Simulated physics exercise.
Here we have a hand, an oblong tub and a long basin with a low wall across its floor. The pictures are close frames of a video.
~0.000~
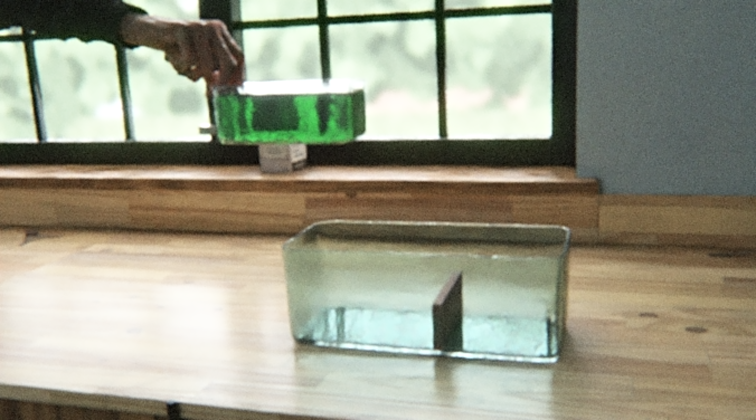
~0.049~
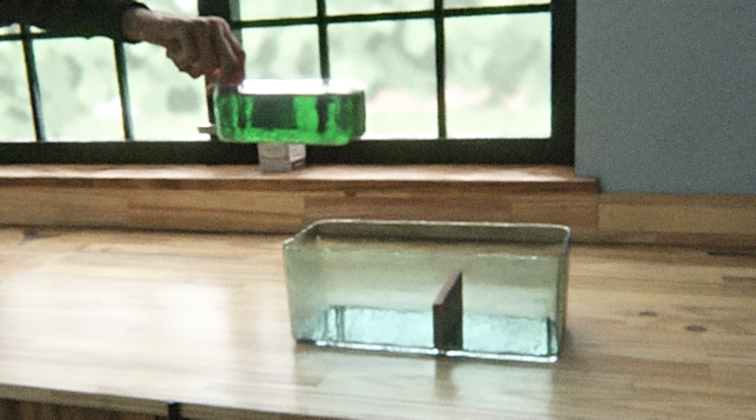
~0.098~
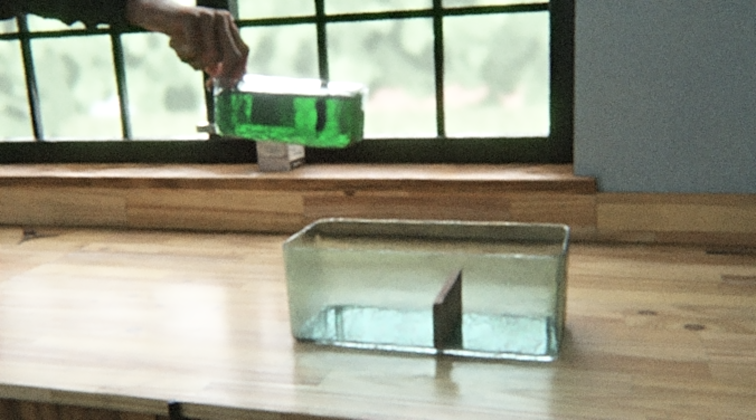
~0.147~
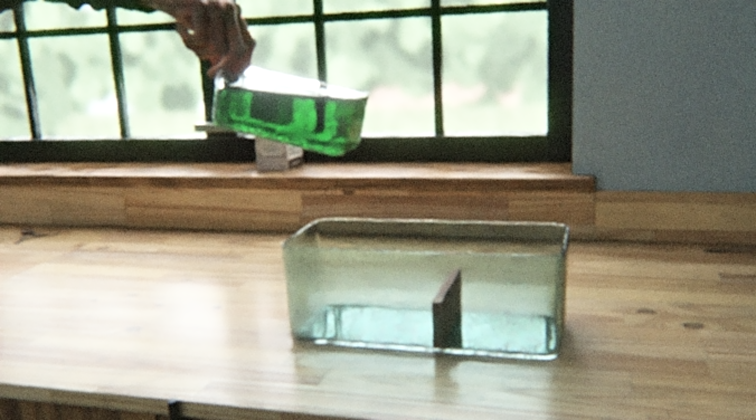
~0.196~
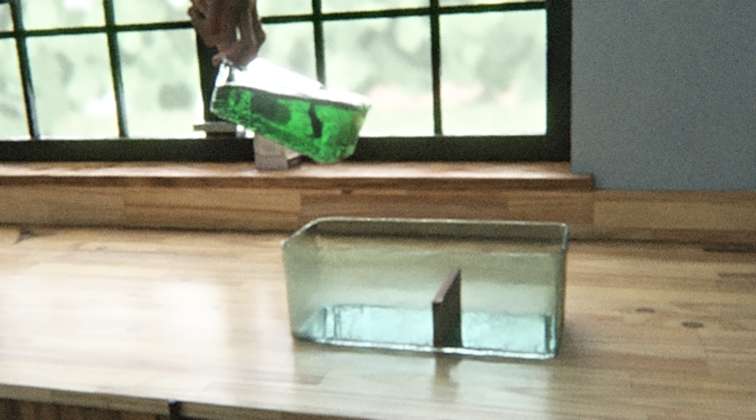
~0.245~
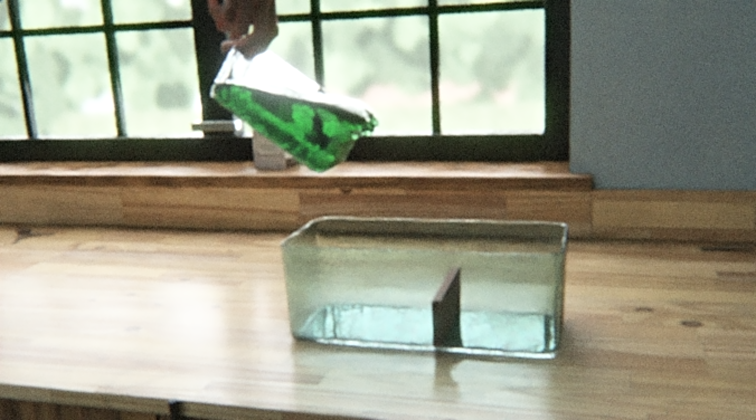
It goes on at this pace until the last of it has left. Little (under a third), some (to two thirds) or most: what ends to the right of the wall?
The share right of the wall is not even a third.
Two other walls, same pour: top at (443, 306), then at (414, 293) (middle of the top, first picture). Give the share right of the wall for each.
First some 25, then 45 per cent.
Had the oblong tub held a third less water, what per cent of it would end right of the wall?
Roughly 5 in a hundred.
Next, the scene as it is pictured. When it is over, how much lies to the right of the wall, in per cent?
It comes to 5 per cent or so.
A moment on, the oblong tub is tipped right over and 9 per cent is still to pour, 49 is left of the wall and 0 right of it.
Next, the oblong tub is tipped right over and 1 per cent is still to pour, 76 is left of the wall and 0 right of it.
Then the oblong tub is tipped right over and 0 per cent is still to pour, 83 is left of the wall and 5 right of it.
Later the oblong tub is tipped right over and 0 per cent is still to pour, 83 is left of the wall and 6 right of it.
Finally, 83 per cent lies left of the wall, 6 right of it and 11 outside.
